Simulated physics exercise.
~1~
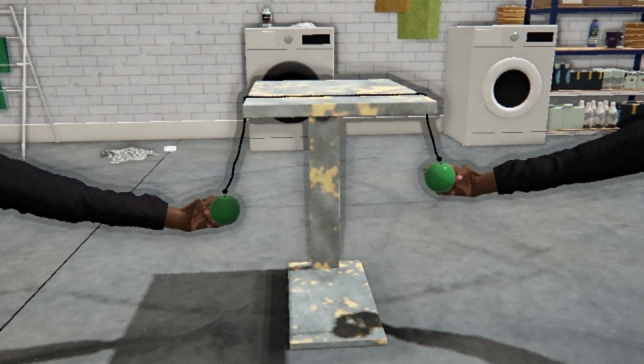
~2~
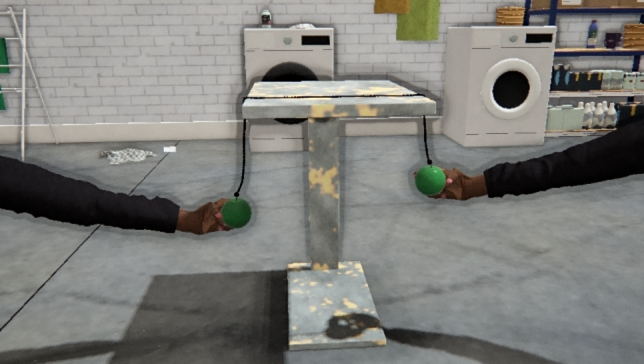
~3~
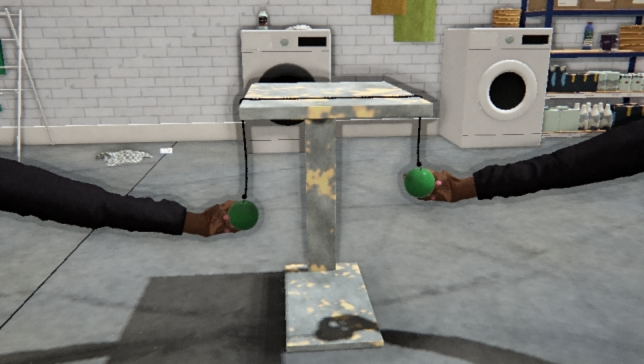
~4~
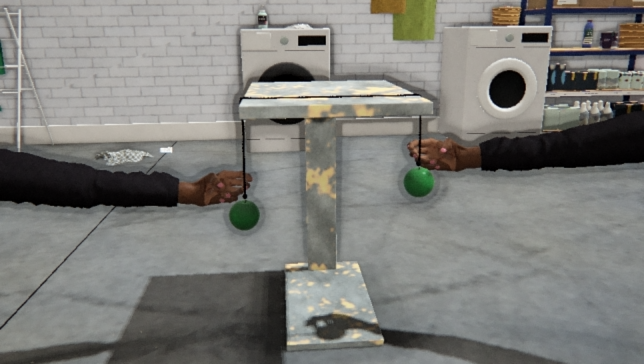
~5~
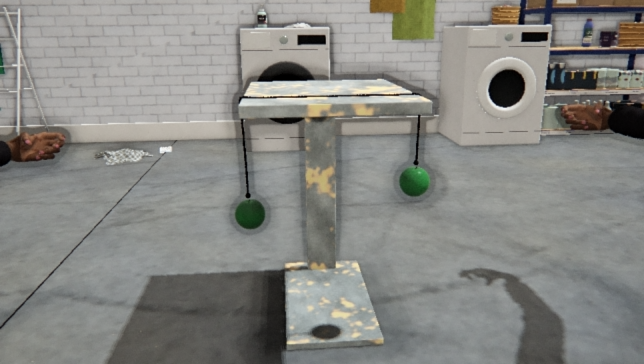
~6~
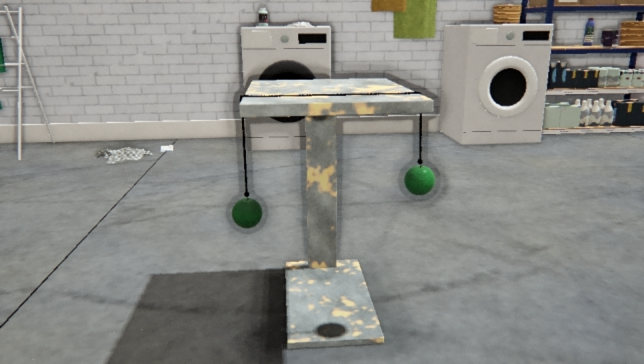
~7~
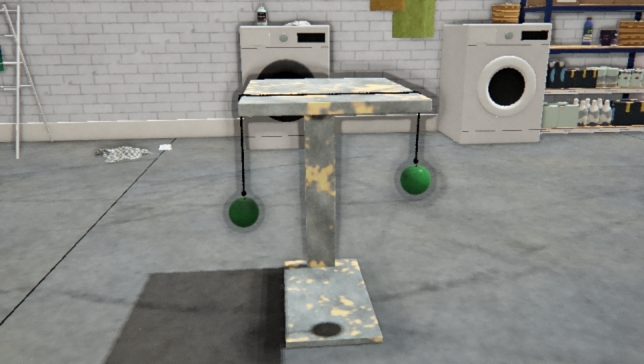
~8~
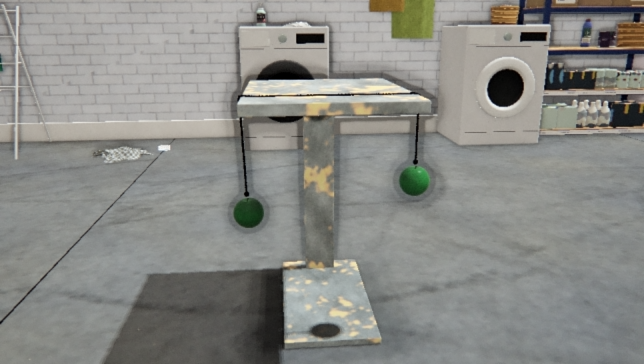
Two dark-sleeved arms reach in from left and right, each hand holding a green ball on a dark string at either side of a small, worn table with patchy grey and yellowish paint. The slightly swaying view faces it from the front, in a grey-floored room with a white brick wall, white washing machines and stocked shelves at the right. The hands bring the balls inward until the strings hang straight down. They then let go and draw back out of view. The balls barely stir, and hang nearly still, the left one lower than the right.
